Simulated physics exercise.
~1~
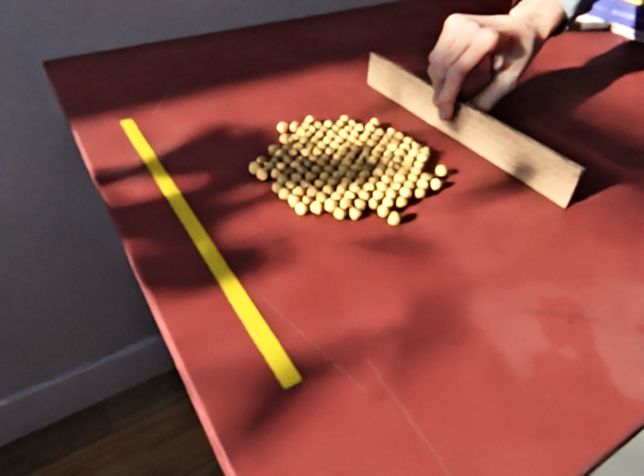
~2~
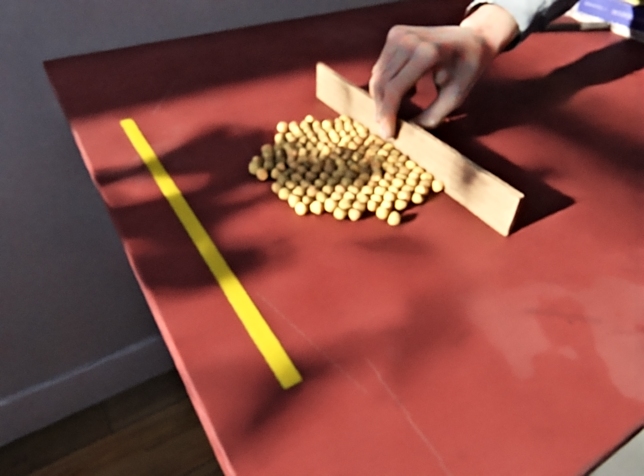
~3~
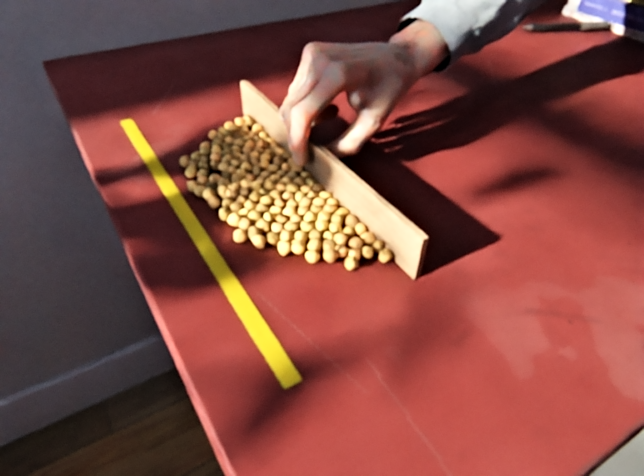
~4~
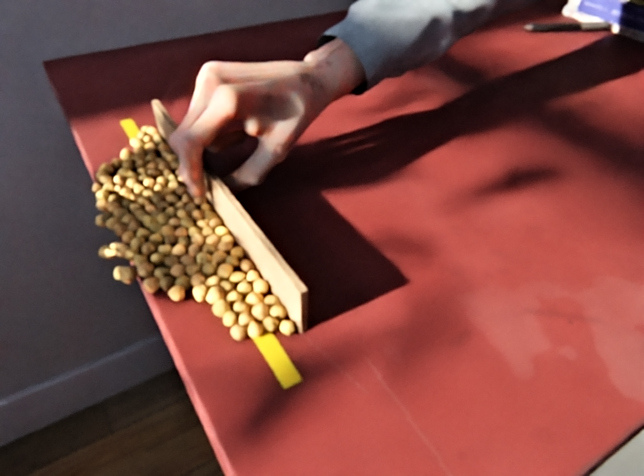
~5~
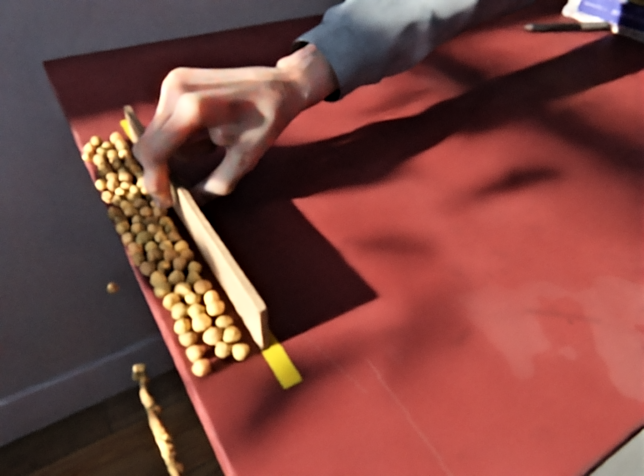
A hand pushes small round balls left with a board, spilling some off the table.
